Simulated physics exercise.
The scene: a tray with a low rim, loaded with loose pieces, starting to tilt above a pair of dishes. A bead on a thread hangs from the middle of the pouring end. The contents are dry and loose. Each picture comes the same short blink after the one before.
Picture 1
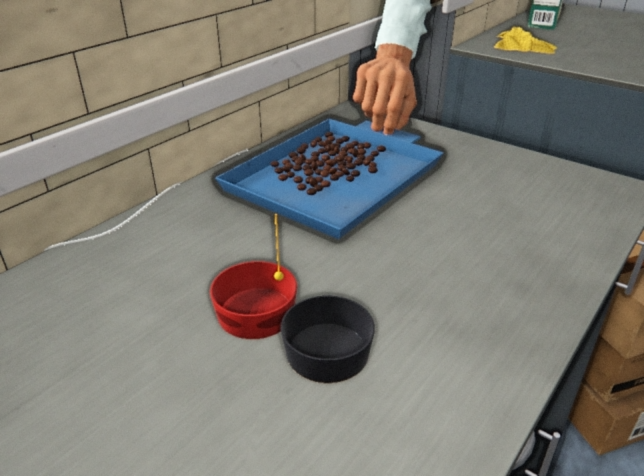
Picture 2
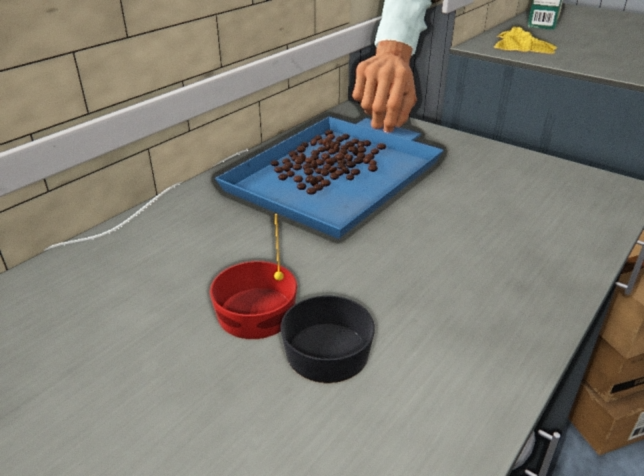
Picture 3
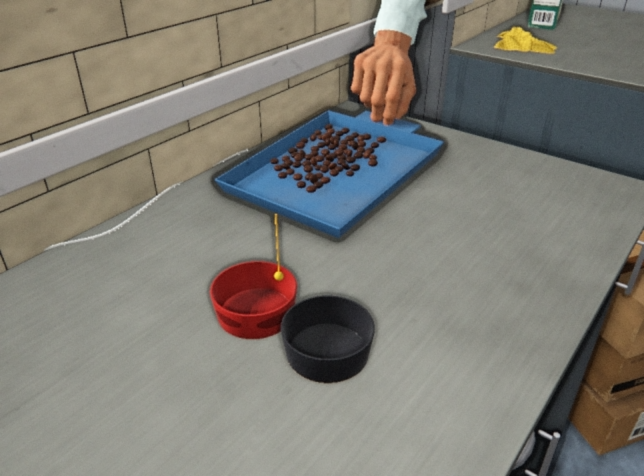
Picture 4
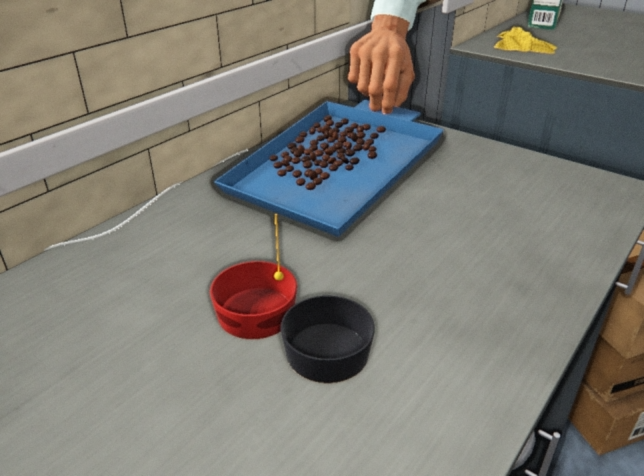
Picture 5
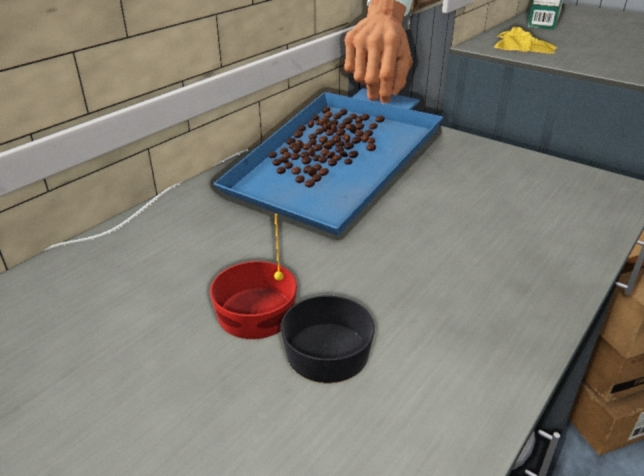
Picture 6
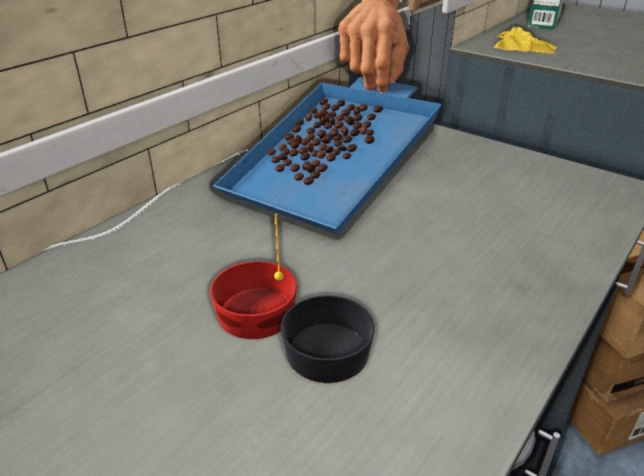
A hand raising the far end of a blue tray of brown pieces, tilting it gradually above red and black dishes.
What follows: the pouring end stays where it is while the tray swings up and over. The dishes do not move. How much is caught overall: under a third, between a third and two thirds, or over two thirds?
In the dishes lies from one third to two thirds of it.
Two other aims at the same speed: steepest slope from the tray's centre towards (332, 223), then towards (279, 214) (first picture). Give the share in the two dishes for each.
Near 100 % and 70 %.
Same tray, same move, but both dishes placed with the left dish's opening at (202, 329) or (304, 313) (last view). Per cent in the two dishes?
About 0 and 0 per cent.
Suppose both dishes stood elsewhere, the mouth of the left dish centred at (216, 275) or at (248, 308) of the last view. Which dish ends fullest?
First the left dish, then the left-hand dish.
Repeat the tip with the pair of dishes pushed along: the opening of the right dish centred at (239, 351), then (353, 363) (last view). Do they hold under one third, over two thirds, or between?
The first try: Less than a third. The second: Under a third.
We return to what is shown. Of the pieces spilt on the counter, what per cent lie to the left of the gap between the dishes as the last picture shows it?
Some 100 per cent.
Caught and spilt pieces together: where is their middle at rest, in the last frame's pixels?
Near (229, 309).
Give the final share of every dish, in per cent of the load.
Left dish: 60 %, right dish: 0 %.
Soon after the last picture, tray tipped steeply; about two thirds on the tray; a small part in the left dish; about a quarter in the air.
A little later, tray tipped past a quarter turn; a stray few on the tray; about half in the left dish; about a third outside both; about a quarter in the air.
Later still, tray tipped past a quarter turn; about half in the left dish; about half outside both.
At rest, tray tipped past a quarter turn; none in the right dish; about half in the left dish; about half outside both.
